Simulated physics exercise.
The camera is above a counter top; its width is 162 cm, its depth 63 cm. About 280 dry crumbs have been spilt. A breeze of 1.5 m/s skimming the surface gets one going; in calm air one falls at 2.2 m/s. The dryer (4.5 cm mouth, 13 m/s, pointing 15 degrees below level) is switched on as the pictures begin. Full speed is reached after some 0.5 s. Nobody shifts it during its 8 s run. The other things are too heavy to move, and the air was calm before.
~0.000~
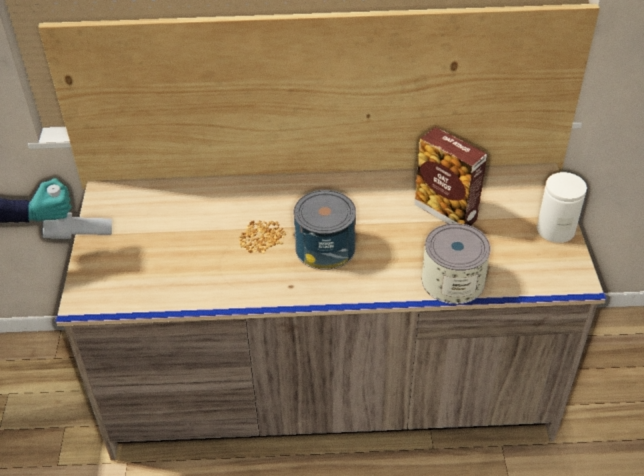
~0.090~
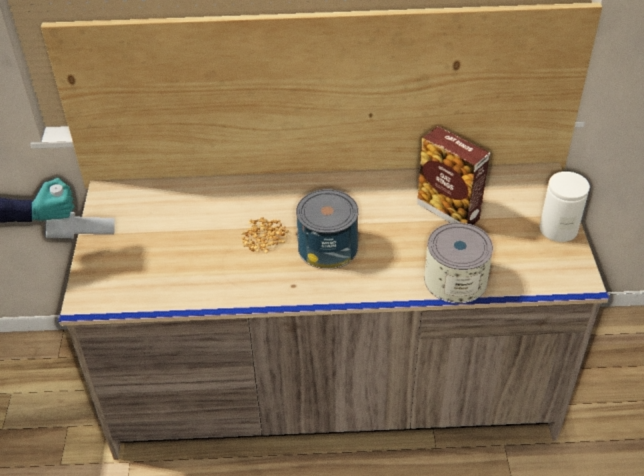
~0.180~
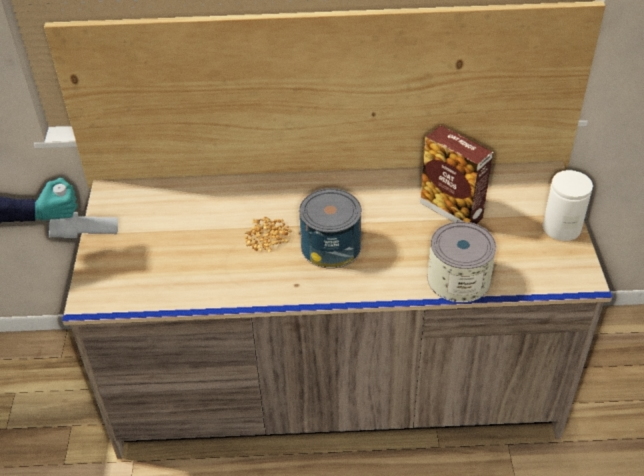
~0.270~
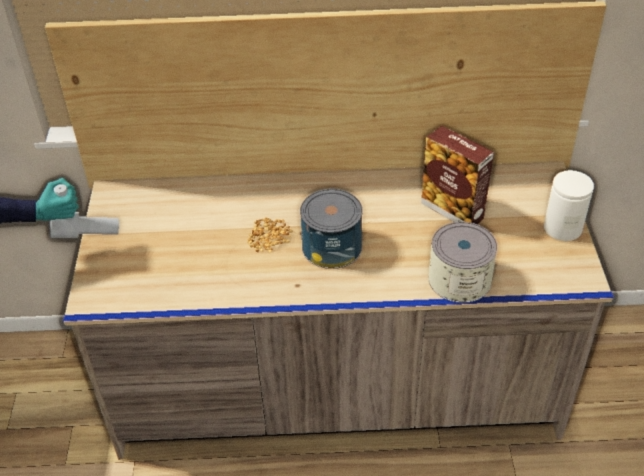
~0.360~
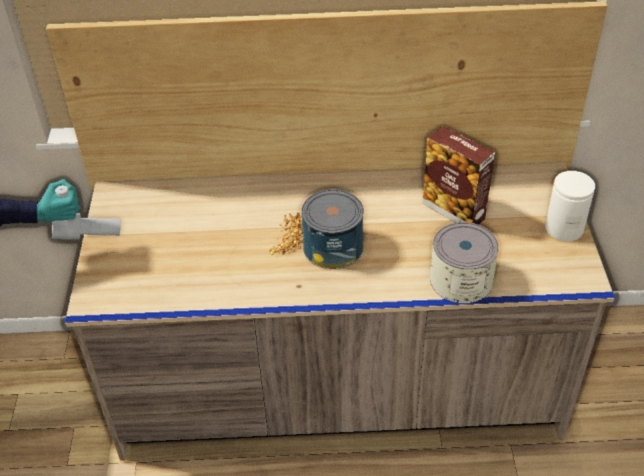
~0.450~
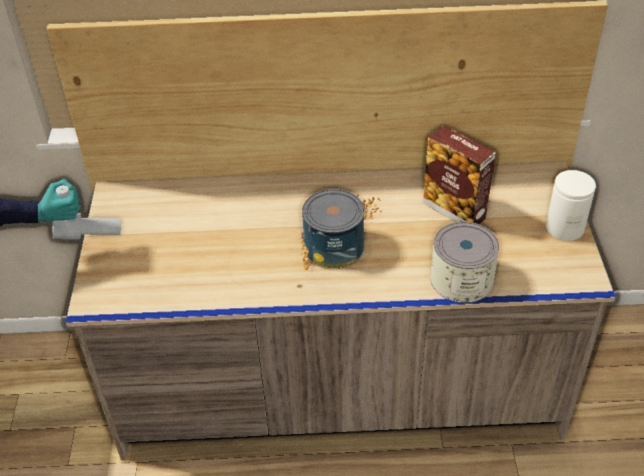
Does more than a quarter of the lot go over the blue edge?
Answer: Yes.
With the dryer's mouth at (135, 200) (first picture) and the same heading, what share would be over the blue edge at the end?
Then about 0 %.
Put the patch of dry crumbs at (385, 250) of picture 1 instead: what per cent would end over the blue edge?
Then about 0 %.
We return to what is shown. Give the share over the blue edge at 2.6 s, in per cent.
About 40 %.
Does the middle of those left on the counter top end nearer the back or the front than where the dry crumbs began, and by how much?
To the front, by about 15 cm.
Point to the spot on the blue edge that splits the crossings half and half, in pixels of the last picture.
At about (343, 310).
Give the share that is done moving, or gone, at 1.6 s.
About 70 %.
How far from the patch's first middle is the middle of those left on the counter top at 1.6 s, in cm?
About 55 cm.
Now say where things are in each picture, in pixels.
The middle of the dry crumbs is near (262, 237), none has stirred yet and the mouth of the dryer is at (112, 227), in the first picture.
The middle of the dry crumbs is near (265, 235), none has stirred yet and the blue edge is centred on (335, 310), in the second picture.
The middle of the dry crumbs is near (268, 234), none has stirred yet, the top of a large tin is at (330, 210) and the top of a carton is at (459, 144), in the third picture.
The middle of the dry crumbs is near (269, 235) and none has stirred yet, in the fourth picture.
The middle of the dry crumbs is near (294, 236), the farthest in sight from the dryer is at (304, 224) and about 95 % have left their places, in the fifth picture.
The middle of the dry crumbs is near (306, 236), the farthest in sight from the dryer is at (380, 201) and all have left their places, in the sixth picture.
After 1.6 s the count stands so, 37 % are over the blue edge; the middle of those still in play is near (472, 253).
After 2.6 s the count stands so, 38 % are over the blue edge; the middle of those still in play is near (472, 253).
After 4.4 s the count stands so, 39 % are over the blue edge; the middle of those still in play is near (474, 254).
After 8.0 s, at the end, 40 % are over the blue edge; the middle of those still in play is near (478, 255).
